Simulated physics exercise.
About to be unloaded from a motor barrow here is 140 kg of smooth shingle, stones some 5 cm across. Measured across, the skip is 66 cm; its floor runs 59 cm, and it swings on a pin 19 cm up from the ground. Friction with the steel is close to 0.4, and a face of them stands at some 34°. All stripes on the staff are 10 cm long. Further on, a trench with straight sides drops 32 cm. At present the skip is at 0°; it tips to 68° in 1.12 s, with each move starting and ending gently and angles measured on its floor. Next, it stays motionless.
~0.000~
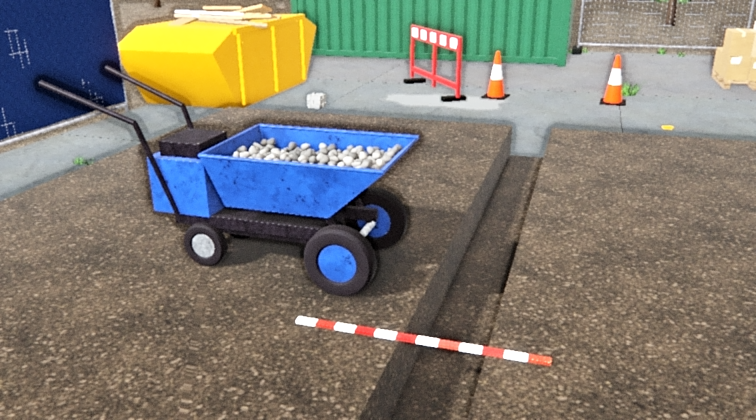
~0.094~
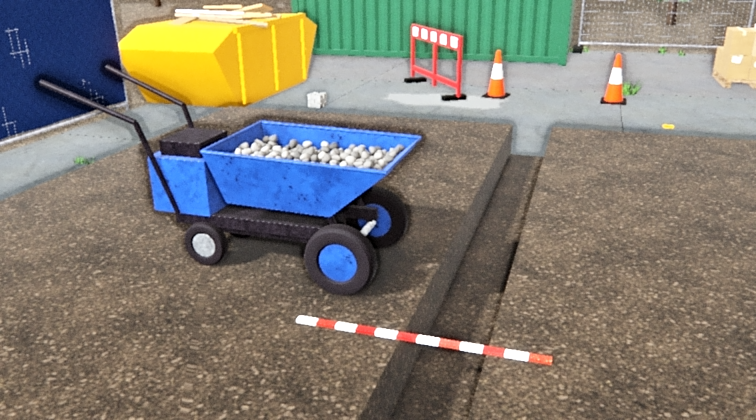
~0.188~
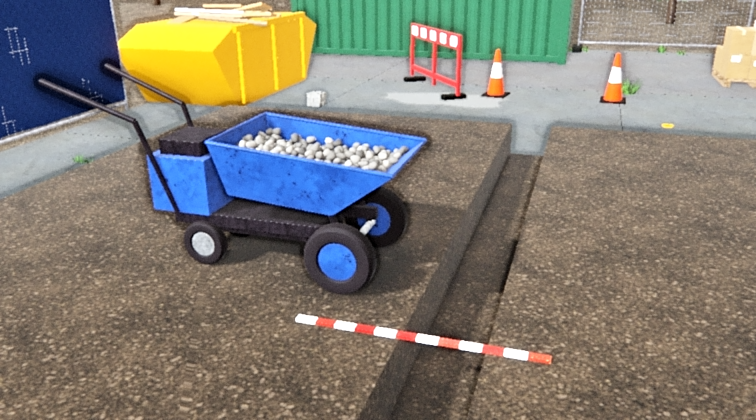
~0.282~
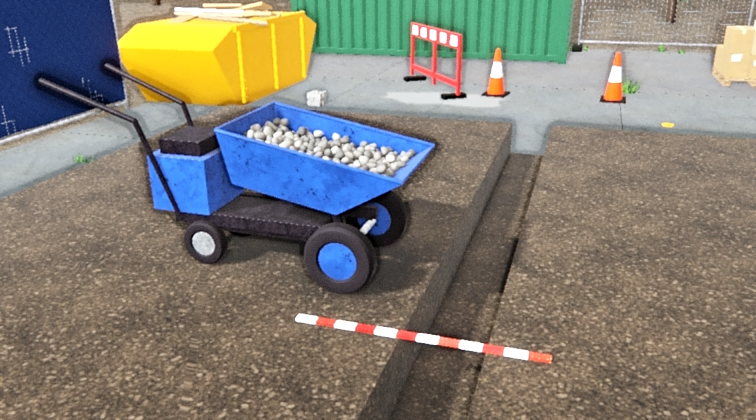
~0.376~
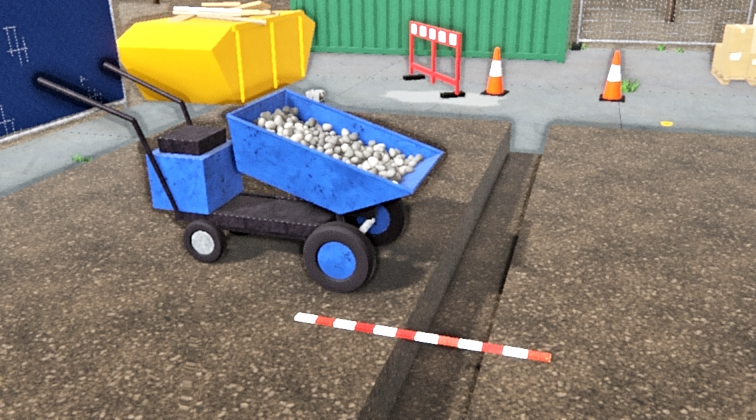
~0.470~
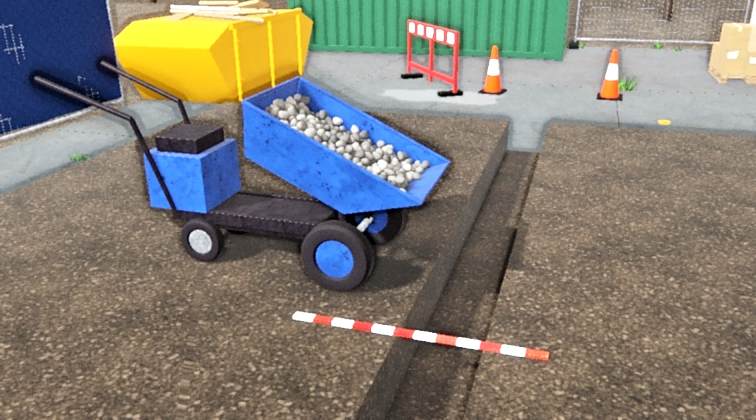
In this clip, a blue motor barrow full of smooth pale stones stands beside a straight trench with a red and white staff across it, and its skip tilts gradually, the back rising and the lip lowering toward the right.
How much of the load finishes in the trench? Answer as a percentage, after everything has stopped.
Some 61 per cent of it.
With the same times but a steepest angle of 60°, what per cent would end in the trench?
About 55%.
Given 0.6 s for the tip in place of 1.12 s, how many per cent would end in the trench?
Around 50 per cent would end in the trench.
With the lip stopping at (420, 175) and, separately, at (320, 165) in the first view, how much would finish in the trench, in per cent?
From the first place around 20 per cent, from the other around 90.
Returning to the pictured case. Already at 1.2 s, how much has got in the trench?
Some 35 per cent.
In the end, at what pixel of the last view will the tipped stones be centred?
About (490, 317).
After 0.8 s the floor is at 57°; 100 % in the skip; the foremost stones are at (451, 232).
After 1.2 s the floor is at 68°; 48 % in the skip, 35 % in the trench, 17 % past the trench; the foremost stones are at (552, 302).
After 1.6 s the floor is at 68°; 8 % in the skip, 53 % in the trench, 38 % past the trench; the foremost stones are at (676, 320).
After 3.5 s the floor is at 68°; 0 % in the skip, 61 % in the trench, 39 % past the trench; the foremost stones are past the picture's edge.
